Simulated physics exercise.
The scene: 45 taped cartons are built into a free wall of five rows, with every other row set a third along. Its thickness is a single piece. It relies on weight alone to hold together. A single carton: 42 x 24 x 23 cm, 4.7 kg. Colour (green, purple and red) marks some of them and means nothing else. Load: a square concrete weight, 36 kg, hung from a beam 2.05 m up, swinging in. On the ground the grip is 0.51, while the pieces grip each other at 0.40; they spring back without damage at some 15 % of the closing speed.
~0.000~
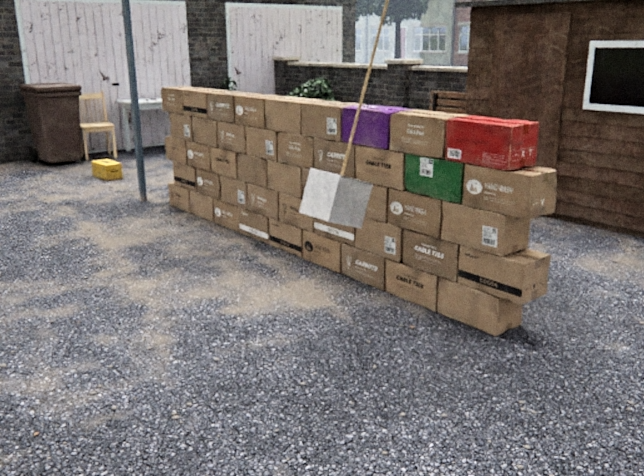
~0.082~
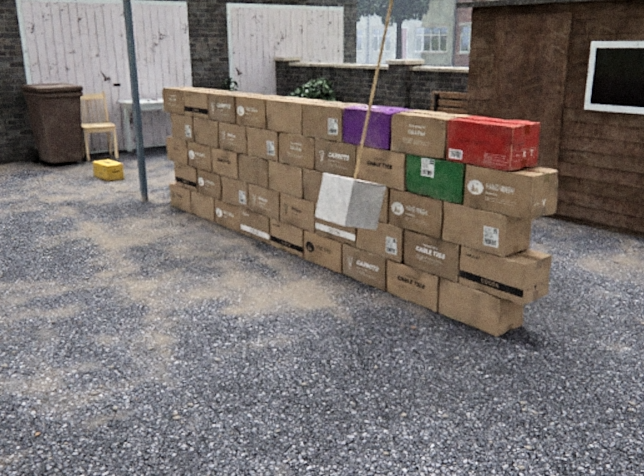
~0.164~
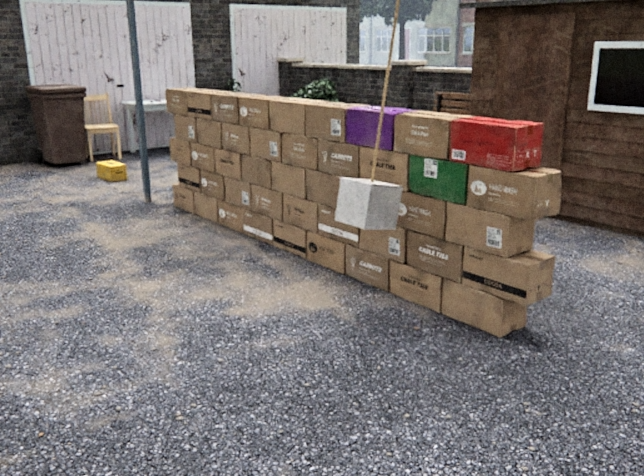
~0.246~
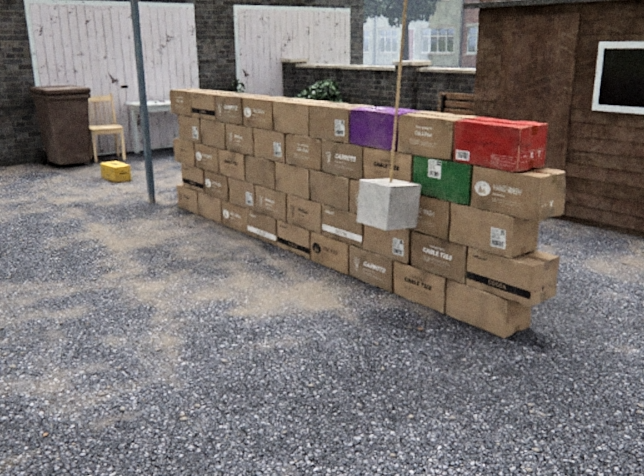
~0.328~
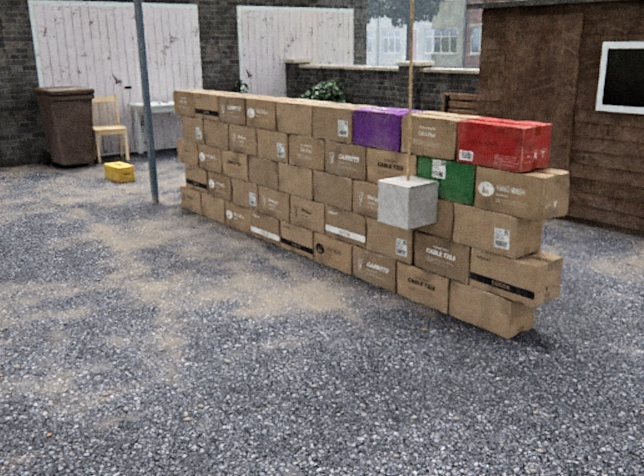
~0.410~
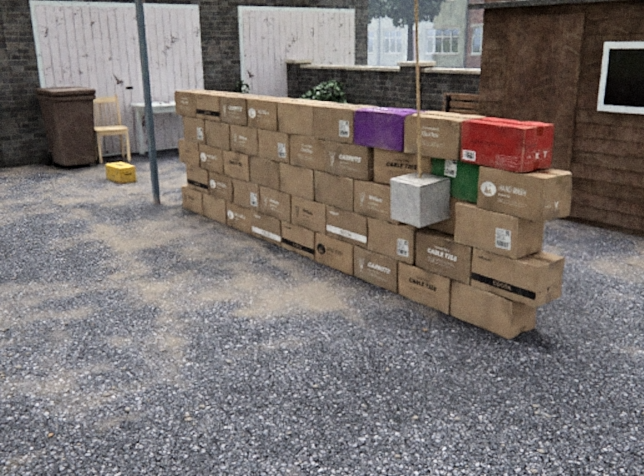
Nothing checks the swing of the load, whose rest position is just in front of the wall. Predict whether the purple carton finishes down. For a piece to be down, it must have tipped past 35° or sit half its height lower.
Prediction: It does.
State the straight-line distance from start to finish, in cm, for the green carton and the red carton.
Green shifts close to 110 cm and red close to 110 cm.
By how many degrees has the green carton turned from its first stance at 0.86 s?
30°.
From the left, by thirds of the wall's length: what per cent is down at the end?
Left 0 %, middle 0 %, right 40 %.
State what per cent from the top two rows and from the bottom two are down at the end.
30% and 0%.
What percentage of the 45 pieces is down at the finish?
Something near 15 percent.
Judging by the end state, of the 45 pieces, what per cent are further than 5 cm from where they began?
It is 15 per cent.
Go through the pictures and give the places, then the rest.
In the first frame (we follow the side turned to the camera; the camera pans a little), weight (326, 196) line 19° before plumb; purple carton (364, 128); red carton (477, 144); green carton (431, 178); no piece has moved.
In the second frame, weight (341, 201) line 15° before plumb; purple carton (365, 128).
In the third frame, weight (360, 205) line 10° before plumb; purple carton (368, 129).
In the fourth frame, weight (380, 207) line 5° before plumb; purple carton (372, 129).
In the fifth frame, weight (400, 207) line plumb; purple carton (375, 130).
In the sixth frame, weight (412, 205) line 4° past plumb; purple carton (377, 130); green carton (455, 178) displaced 9 cm; red carton (490, 146); 3 stirred so far.
Around 0.86 s, line 12° past plumb; 2 of the 45 cartons down; purple carton tipped 11°; green carton tipped 30°, 12 cm lower.
Around 1.34 s, line 2° past plumb; 6 of the 45 cartons down; purple carton on its side; red carton on its side.
Finally (2.2 s), line 10° before plumb; 6 of the 45 cartons down; purple carton on its side; red carton on its side; green carton on its side. Seen by the last camera, middles, purple carton near (438, 232), red carton near (601, 311).
